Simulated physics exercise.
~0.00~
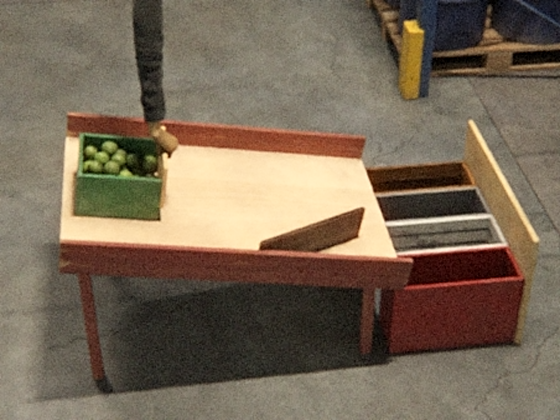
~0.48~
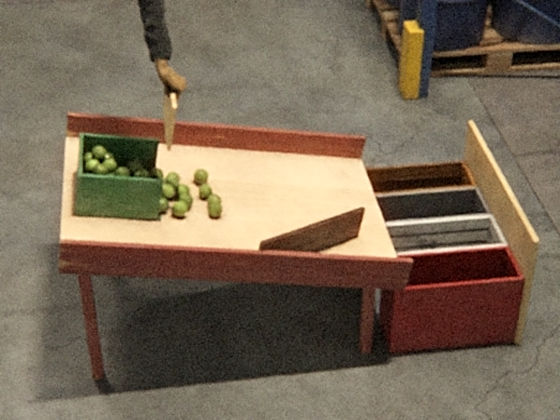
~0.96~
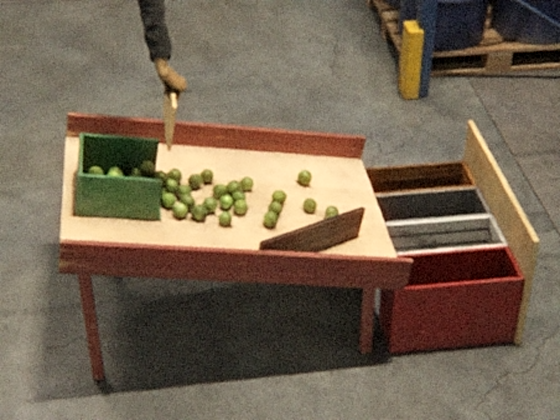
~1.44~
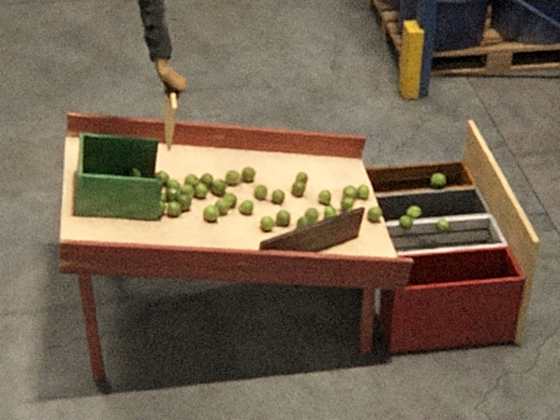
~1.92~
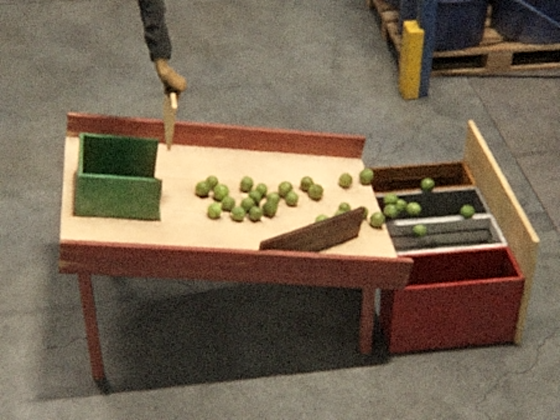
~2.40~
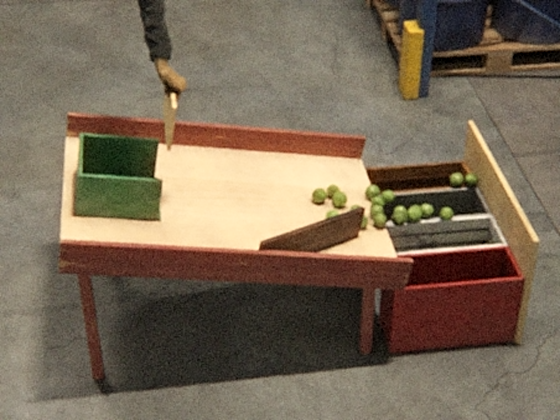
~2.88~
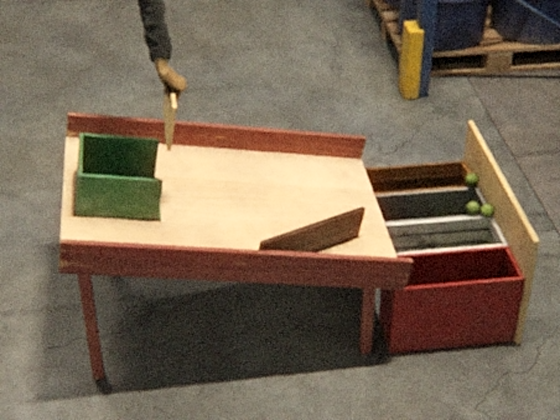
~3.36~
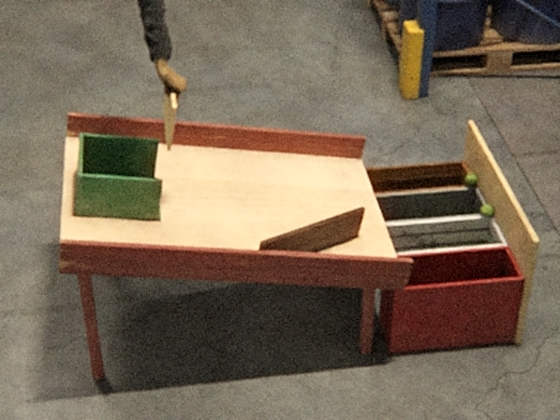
Green apples roll from the green pen down the table and drop into the bins.
